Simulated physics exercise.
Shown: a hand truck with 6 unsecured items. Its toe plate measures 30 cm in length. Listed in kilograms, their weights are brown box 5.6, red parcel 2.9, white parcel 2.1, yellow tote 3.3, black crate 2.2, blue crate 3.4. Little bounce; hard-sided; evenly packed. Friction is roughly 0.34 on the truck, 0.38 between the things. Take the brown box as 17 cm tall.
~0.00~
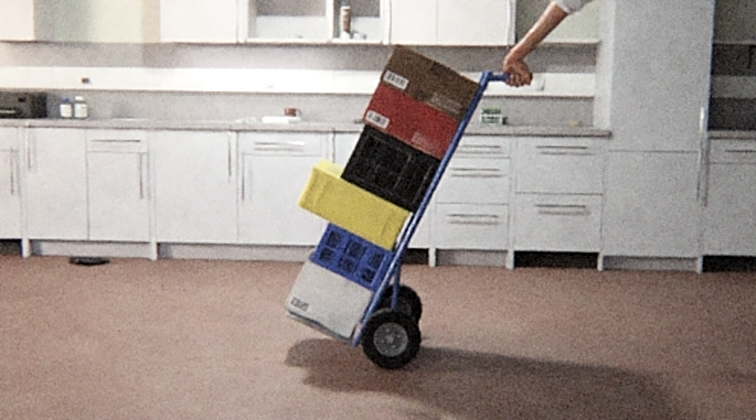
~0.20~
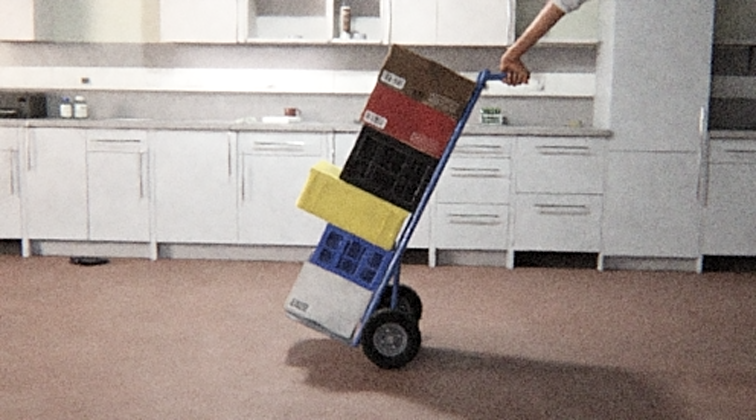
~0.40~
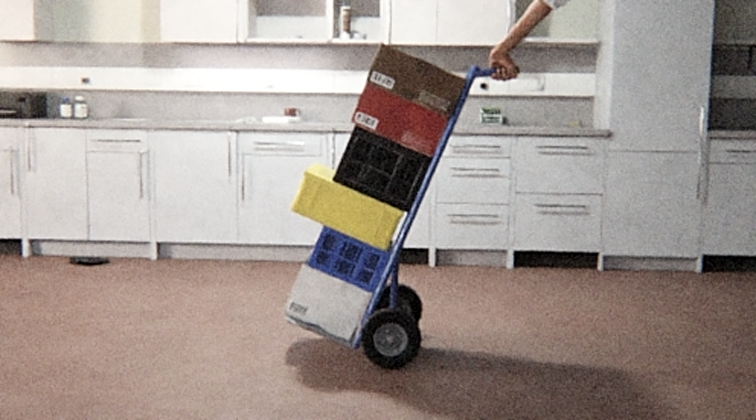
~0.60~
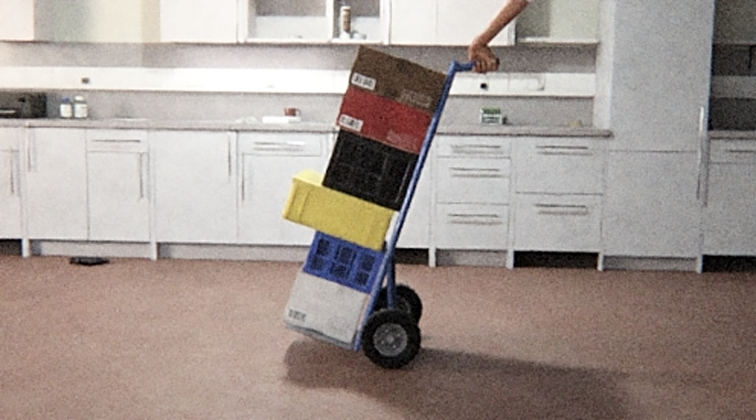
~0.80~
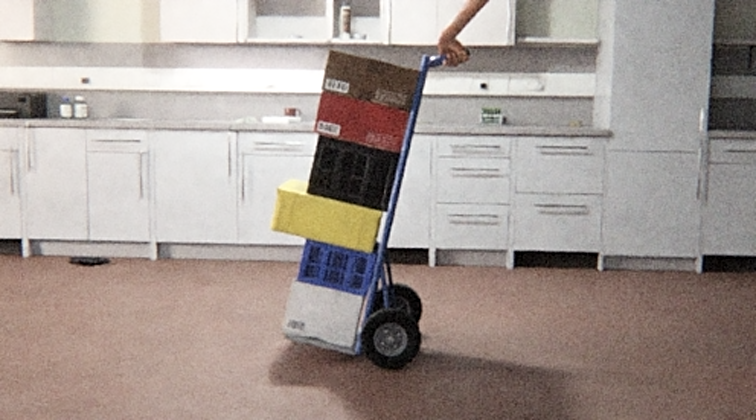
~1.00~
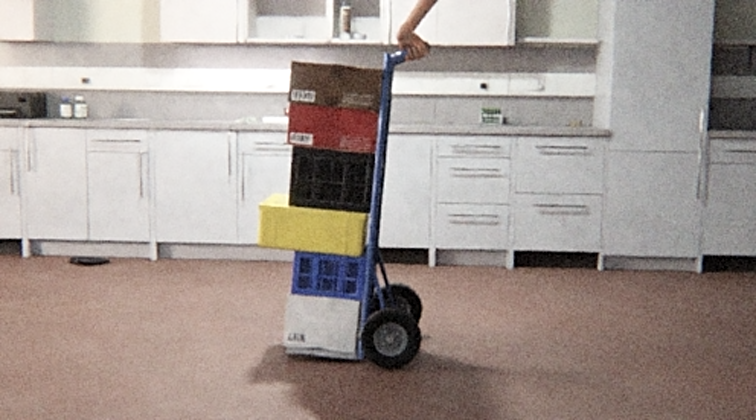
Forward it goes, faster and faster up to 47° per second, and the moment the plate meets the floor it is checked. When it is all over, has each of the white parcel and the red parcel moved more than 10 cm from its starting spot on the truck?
White parcel: Yes, it has; red parcel: Yes, it has.
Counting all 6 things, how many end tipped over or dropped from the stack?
The number here is 6.
After 1.80 s, truck upright; red parcel tipped 17° from how it sat near (255, 132); white parcel tipped 17° from how it sat near (315, 313); brown box tipped 17° from how it sat.
After 2.30 s, truck upright; brown box, red parcel, yellow tote and black crate now dropped from the stack; white parcel tipped 55° from how it sat near (289, 305); blue crate tipped 55° from how it sat.
After 2.60 s, truck upright; blue crate now dropped from the stack; white parcel on its side near (260, 310).
At rest (3.3 s), dropped from the stack, brown box, red parcel, yellow tote, black crate and blue crate; tipped over on the truck, white parcel. In the last view, white parcel near (264, 313).
